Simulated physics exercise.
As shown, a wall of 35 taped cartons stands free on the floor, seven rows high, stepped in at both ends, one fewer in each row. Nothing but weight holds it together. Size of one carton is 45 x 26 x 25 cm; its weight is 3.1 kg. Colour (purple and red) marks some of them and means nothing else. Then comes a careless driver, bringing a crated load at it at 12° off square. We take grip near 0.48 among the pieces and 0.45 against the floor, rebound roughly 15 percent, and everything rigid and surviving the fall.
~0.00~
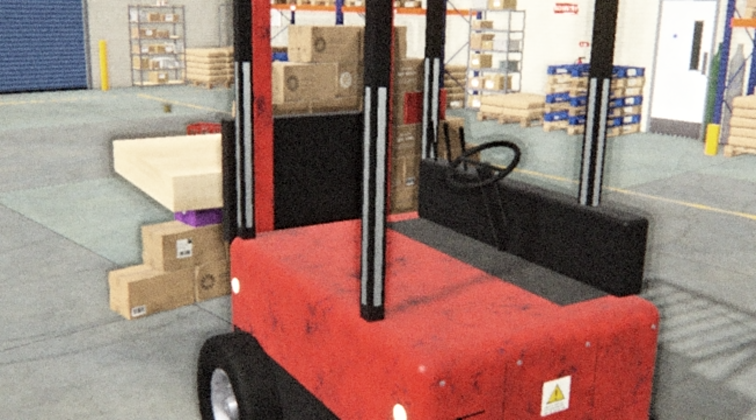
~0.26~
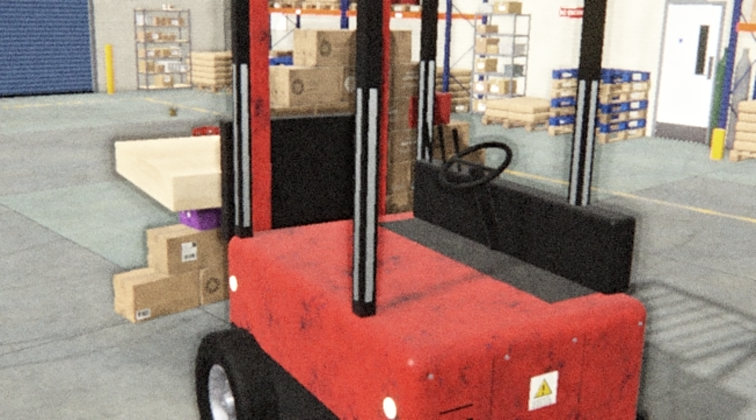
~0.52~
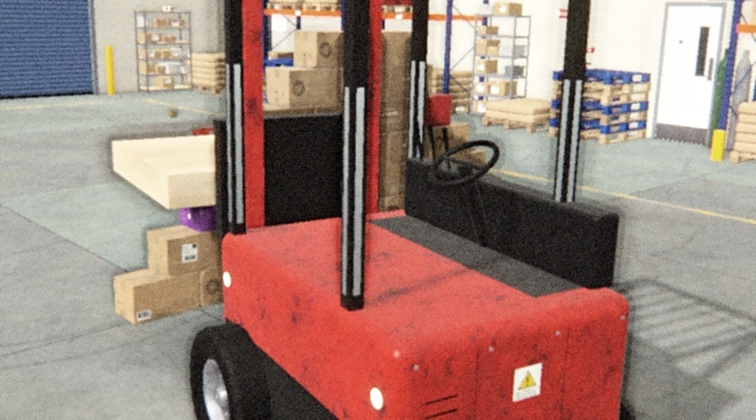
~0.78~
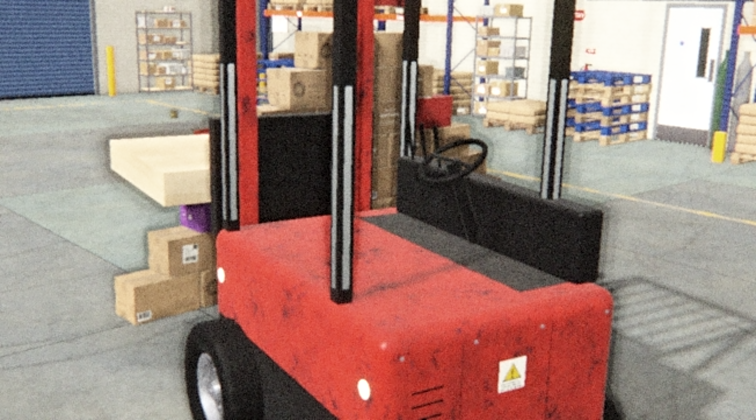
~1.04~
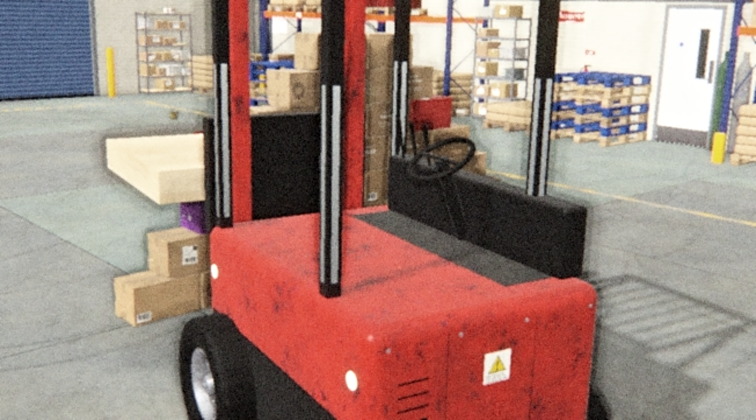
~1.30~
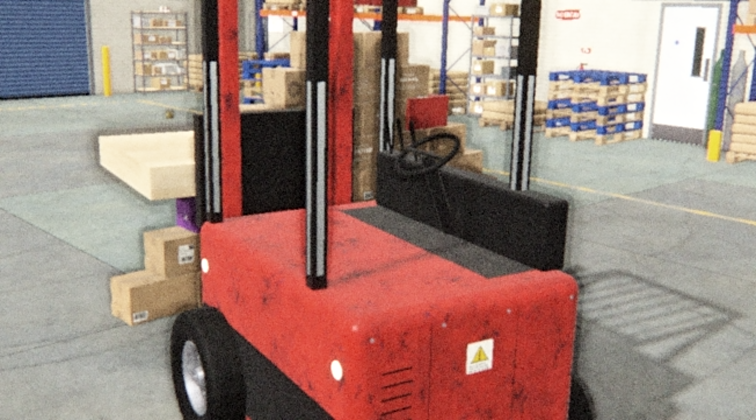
A red forklift with black posts and nobody at the wheel crept forward and slightly left across the warehouse floor, pushing into stacked brown cartons largely hidden behind it, which barely stirred.
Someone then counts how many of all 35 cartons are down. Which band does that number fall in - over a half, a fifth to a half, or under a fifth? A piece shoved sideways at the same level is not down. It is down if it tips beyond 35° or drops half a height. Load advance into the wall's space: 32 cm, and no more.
It falls under a fifth.
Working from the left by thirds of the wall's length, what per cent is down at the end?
Per cent by third - left: 0; middle: 0; right: 0.
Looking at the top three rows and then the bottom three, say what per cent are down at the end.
From above it's 0%, from below it's 0%.
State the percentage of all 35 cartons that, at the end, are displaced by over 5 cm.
It is 5 per cent.
Around 1.36 s, none of the 35 cartons down, 2 disturbed.
Finally (2.1 s), none of the 35 cartons down, 2 disturbed; red carton unmoved; purple carton unmoved. That is 0 per cent. Seen by the last camera, middles, red carton near (417, 111), purple carton near (216, 206).
